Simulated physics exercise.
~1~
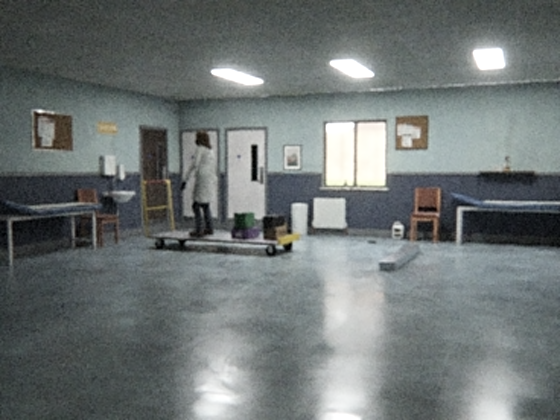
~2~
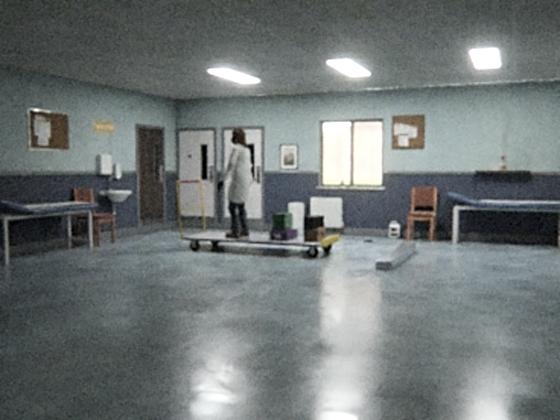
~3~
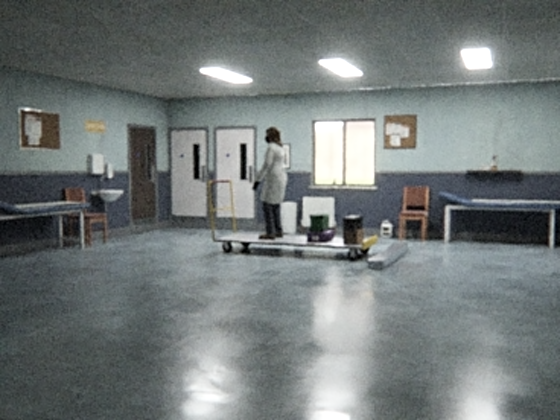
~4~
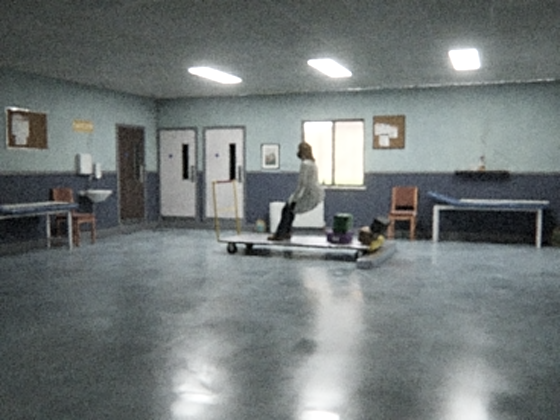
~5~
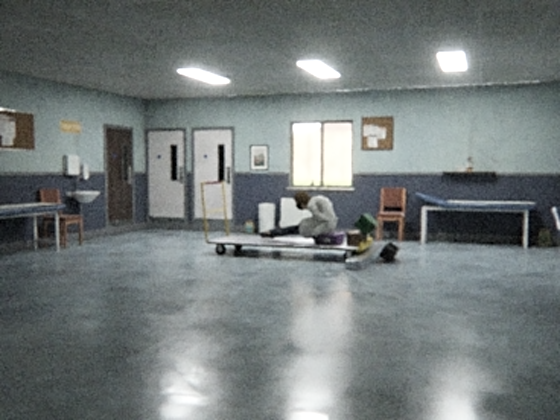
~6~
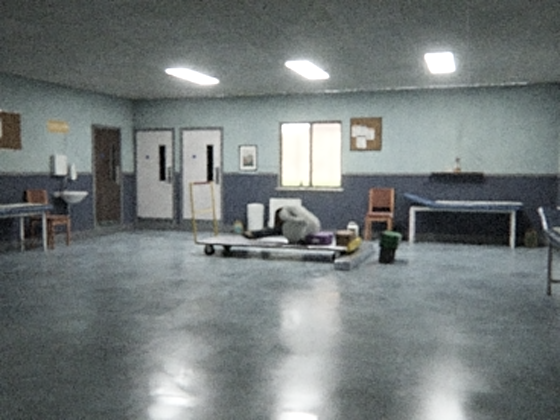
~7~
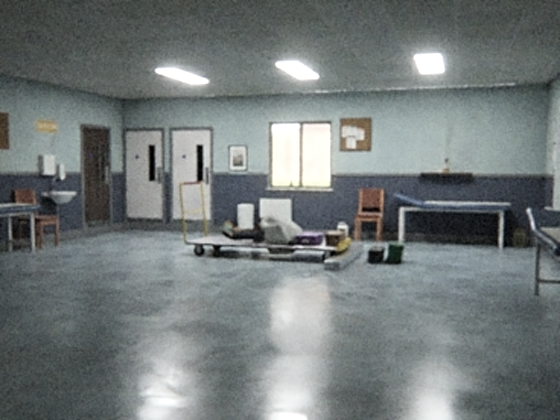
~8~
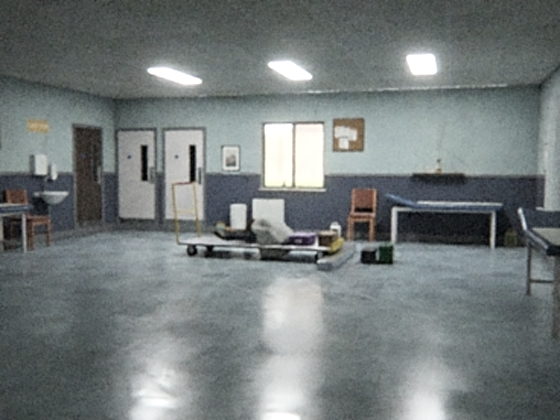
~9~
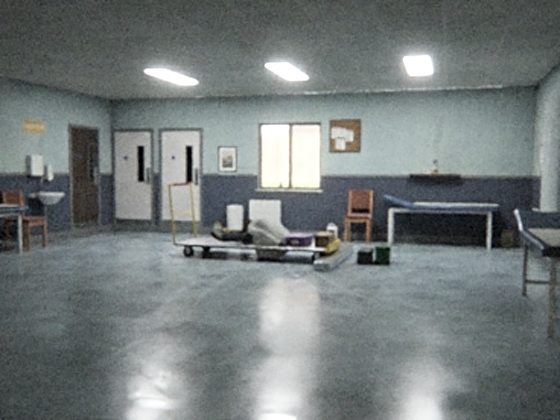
A flat trolley with a yellow end rail rolls rightward across a shiny-floored, clinic-like room, seen from across the floor as the view pans slightly right. A person in a pale coat stands on it behind a green suitcase, a black crate, a purple tote and a brown toolbox. The trolley stops against a low grey kerb, and the person drops and folds forward onto the deck. The crate and suitcase tumble over the front onto the floor beyond. The crate ends upside down beside the upright suitcase, while the person lies slumped on the deck with the tote and toolbox.
